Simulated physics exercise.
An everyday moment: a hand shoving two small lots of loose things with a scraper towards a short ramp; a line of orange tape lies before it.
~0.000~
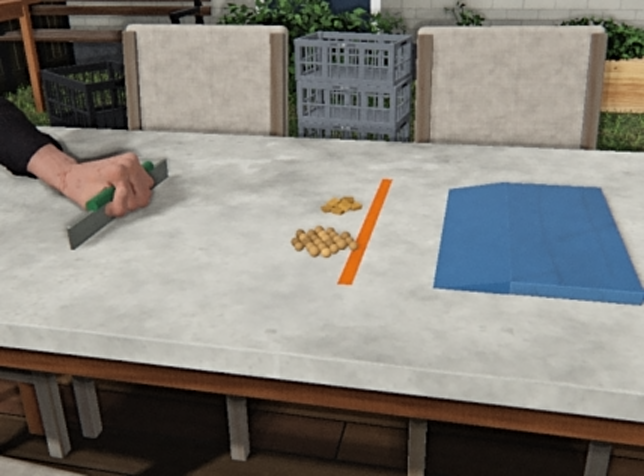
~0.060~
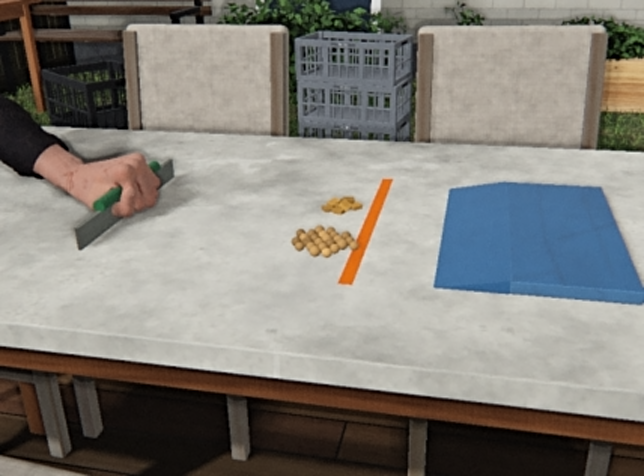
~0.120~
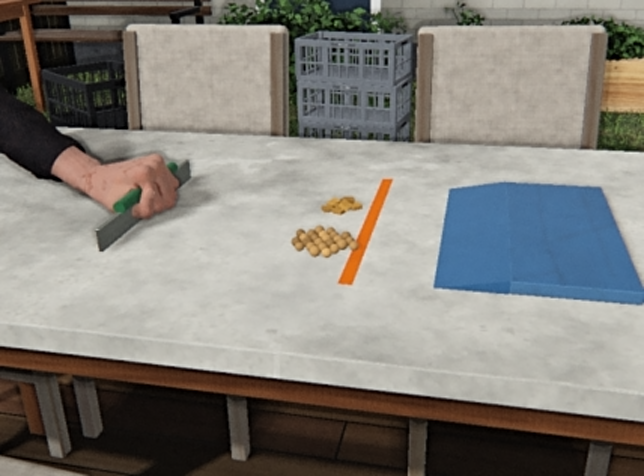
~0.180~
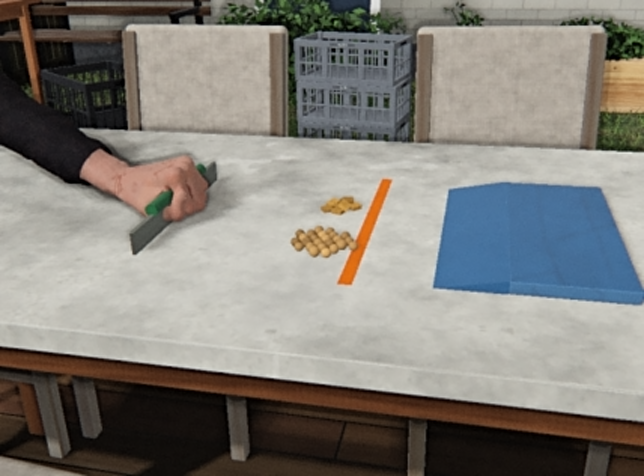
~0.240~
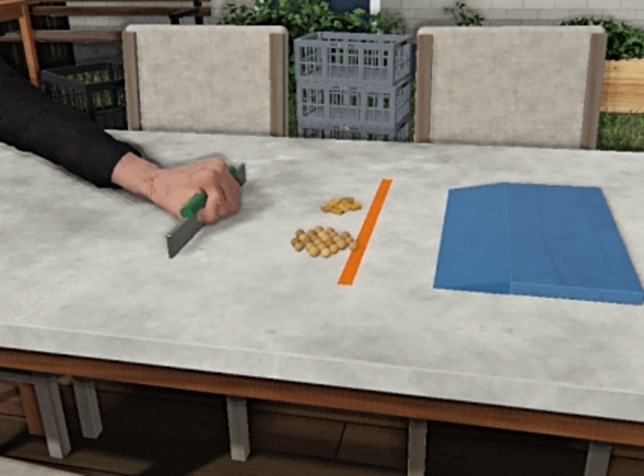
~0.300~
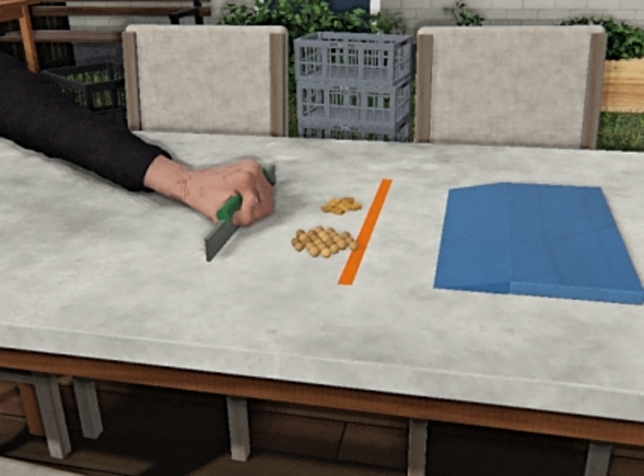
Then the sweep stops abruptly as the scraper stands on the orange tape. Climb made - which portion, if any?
Nearer portion yes, farther portion no.
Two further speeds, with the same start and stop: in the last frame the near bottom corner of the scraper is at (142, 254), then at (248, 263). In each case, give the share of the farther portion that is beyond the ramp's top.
Roughly 0 per cent, and 0 per cent.
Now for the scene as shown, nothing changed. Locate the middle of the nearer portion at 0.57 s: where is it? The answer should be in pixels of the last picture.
(429, 249), roughly.
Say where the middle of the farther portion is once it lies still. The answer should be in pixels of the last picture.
About (440, 213).
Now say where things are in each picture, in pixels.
Scraper near (78, 232), at rest; orange tape near (386, 183); top of the ramp near (510, 274); nearer portion near (327, 240), a few round wooden beads; farther portion near (341, 206), a few cereal squares, in the first frame.
Scraper near (86, 232); farther portion near (342, 206), in the second frame.
Scraper near (106, 234); nearer portion near (327, 239), in the third frame.
Scraper near (139, 237); farther portion near (341, 206), in the fourth frame.
Scraper near (176, 240); nearer portion near (327, 240), in the fifth frame.
Scraper near (213, 243); orange tape near (386, 183); top of the ramp near (510, 274); nearer portion near (327, 240); farther portion near (341, 207), in the sixth frame.
After 0.43 s, scraper still moving, near (321, 201); nearer portion the whole lot short of the ramp; farther portion the whole lot short of the ramp.
After 0.57 s, scraper stopped at the orange tape; nearer portion near a third on the ramp, near two thirds short of the ramp; farther portion the whole lot short of the ramp.
After 0.85 s, scraper stopped at the orange tape; nearer portion all but a few past the top, a little on the ramp; farther portion near a quarter on the ramp, the bulk short of the ramp.
In the end (1.8 s), scraper stopped at the orange tape; nearer portion the whole lot past the top; farther portion none at all past the top, near a quarter on the ramp, the bulk short of the ramp.
